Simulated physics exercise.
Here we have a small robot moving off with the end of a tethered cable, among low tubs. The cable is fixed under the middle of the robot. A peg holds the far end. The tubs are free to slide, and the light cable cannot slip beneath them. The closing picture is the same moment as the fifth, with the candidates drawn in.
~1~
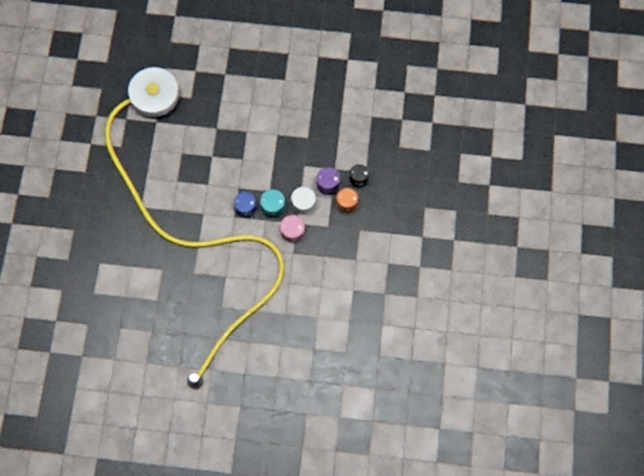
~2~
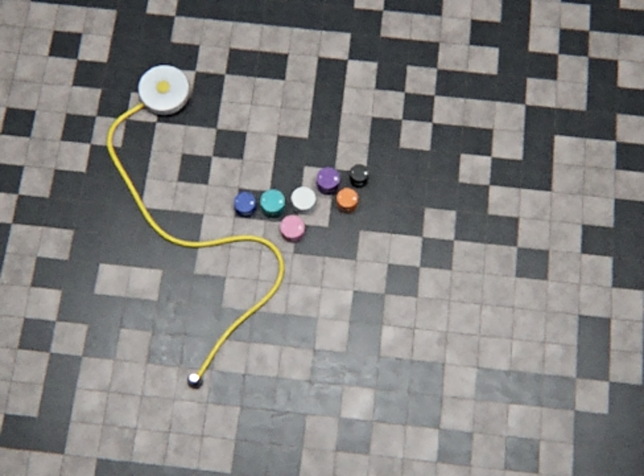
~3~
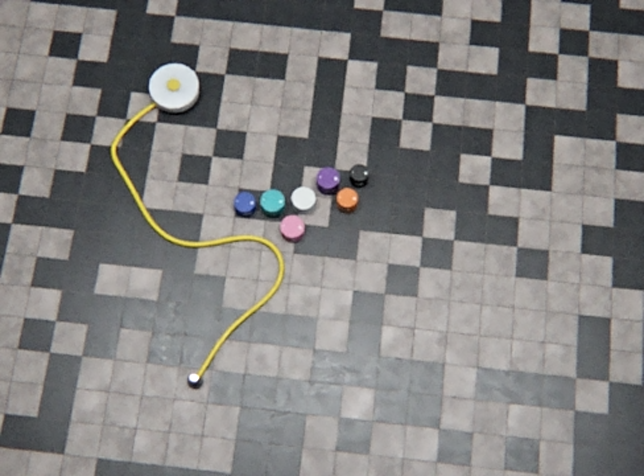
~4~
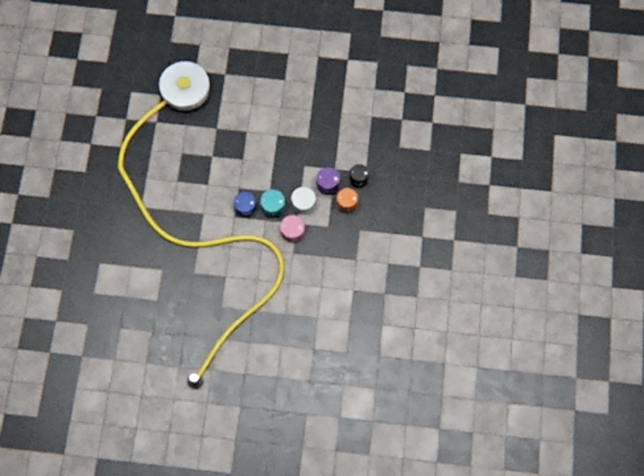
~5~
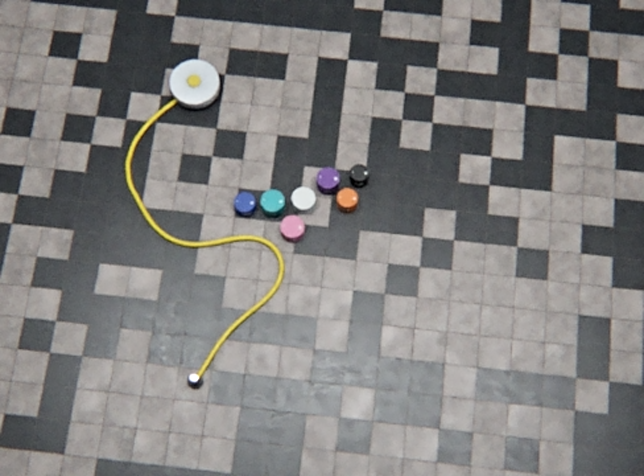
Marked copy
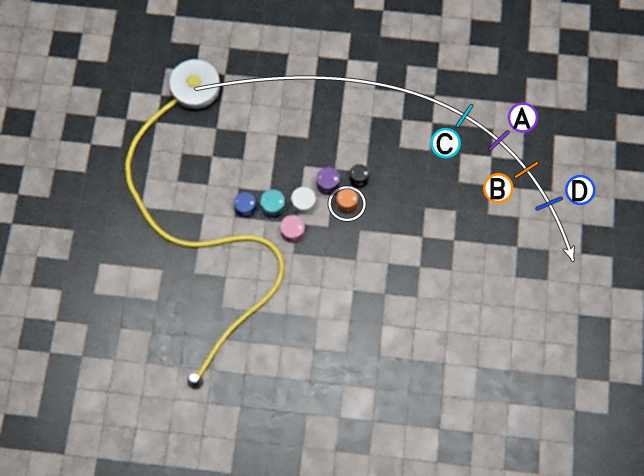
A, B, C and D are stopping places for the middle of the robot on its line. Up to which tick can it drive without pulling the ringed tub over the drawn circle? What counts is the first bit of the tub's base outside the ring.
No farther than D.
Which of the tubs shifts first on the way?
Blue.
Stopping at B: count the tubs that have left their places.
By then, one.
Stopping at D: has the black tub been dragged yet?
Yes.
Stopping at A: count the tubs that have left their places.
By then, none.
On the marked copy, A at (499, 141); B at (527, 170); C at (465, 116); D at (549, 204); the ring at (347, 204); the route from (196, 89) via (426, 98) to (573, 260).
Following D. Soon after the start, robot (334, 74); orange tub (347, 201).
Later, robot (469, 114); orange tub (347, 201).
In the end, robot (551, 200); turquoise tub (283, 210); orange tub (349, 202); purple tub (332, 189); blue tub (269, 228); black tub (363, 188); the orange tub is still in its ring.
As for the rest, A is safe but short; B is safe but short; C is safe but short.
